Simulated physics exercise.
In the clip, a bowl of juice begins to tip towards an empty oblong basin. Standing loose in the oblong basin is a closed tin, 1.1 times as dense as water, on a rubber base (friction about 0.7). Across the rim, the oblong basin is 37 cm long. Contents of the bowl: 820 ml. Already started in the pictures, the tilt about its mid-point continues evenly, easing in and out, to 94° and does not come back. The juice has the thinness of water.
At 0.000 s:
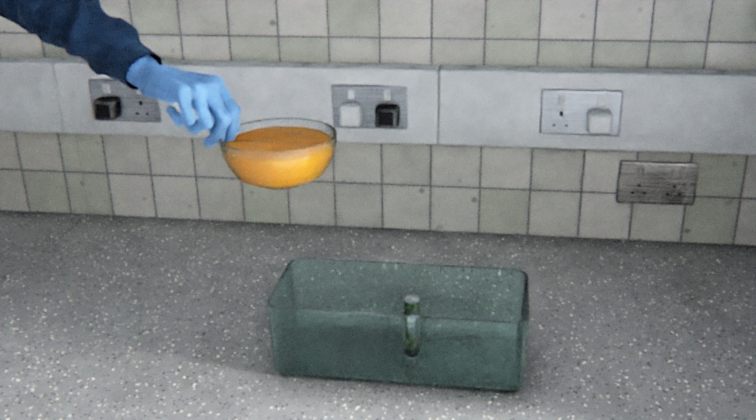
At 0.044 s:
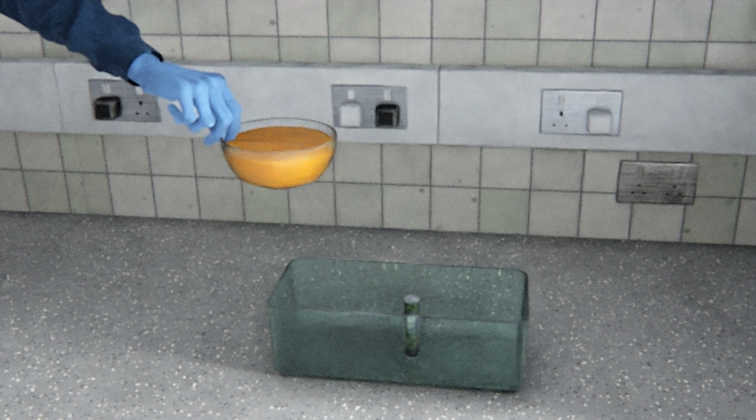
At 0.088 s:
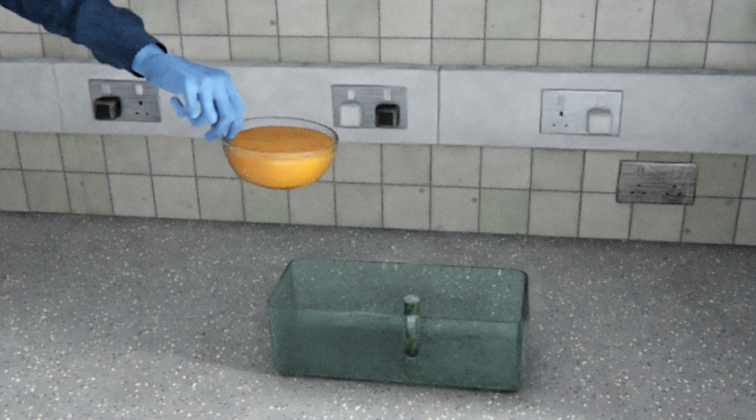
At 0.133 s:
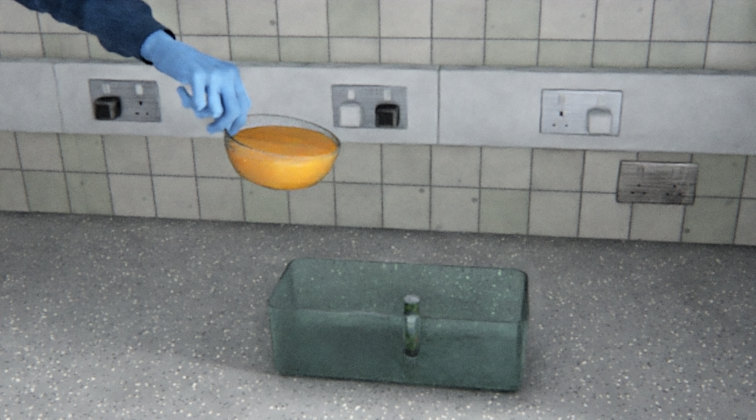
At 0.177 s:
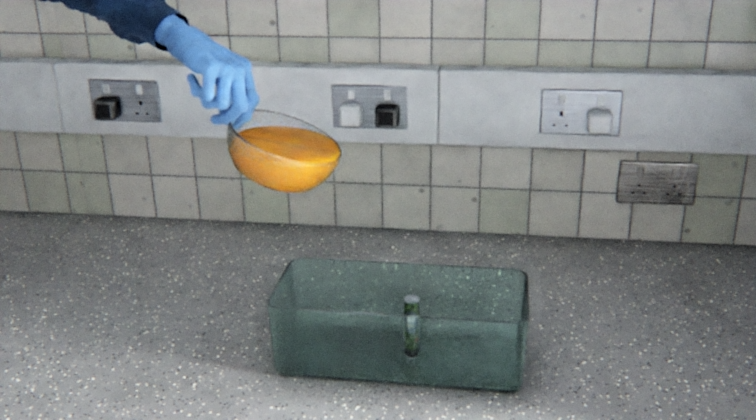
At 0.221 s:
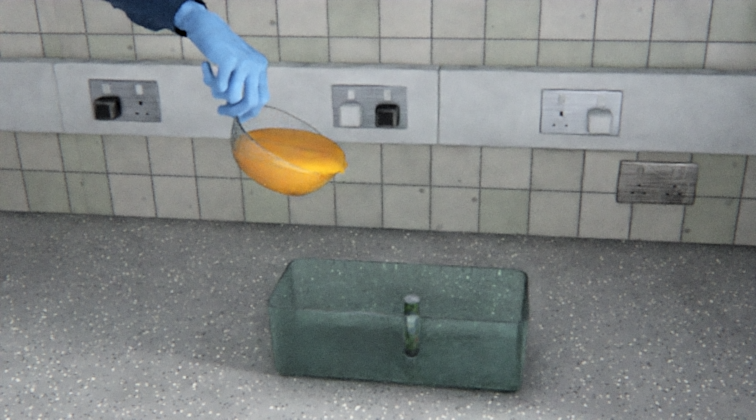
At the start, a blue-gloved hand holds a glass bowl of orange juice nearly level above a green oblong basin with a small upright object inside. The hand shifts right as the bowl tilts rightward, slightly, then more steeply, until the juice reaches the lowered rim and a little edges over it.
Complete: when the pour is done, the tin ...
... has tipped over.
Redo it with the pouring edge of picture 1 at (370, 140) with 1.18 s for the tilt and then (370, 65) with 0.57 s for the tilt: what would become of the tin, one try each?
Run one: It does not tip. Run two: It tumbles.
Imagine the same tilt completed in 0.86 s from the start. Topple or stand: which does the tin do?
Tips over.
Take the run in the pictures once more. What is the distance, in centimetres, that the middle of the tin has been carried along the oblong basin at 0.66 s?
I'd put it at around 3 centimetres.
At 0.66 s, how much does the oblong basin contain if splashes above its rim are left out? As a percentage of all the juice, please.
Around 90 per cent of the whole.
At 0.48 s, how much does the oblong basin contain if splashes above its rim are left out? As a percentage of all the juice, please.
Near 22 in a hundred.
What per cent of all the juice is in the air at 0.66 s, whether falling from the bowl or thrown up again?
Close to 8 %.
By 0.48 s the tilt is 88° and 15 per cent is still to pour; the tin stands where it began.
By 0.66 s the tilt is 94° and 2 per cent is still to pour; the tin leans 22°.
By 0.86 s the tilt is 94° and 0 per cent is still to pour; the tin lies on its side.
By 1.07 s the tilt is 94° and 0 per cent is still to pour; the tin lies on its side.
At rest the tin lies on its side.
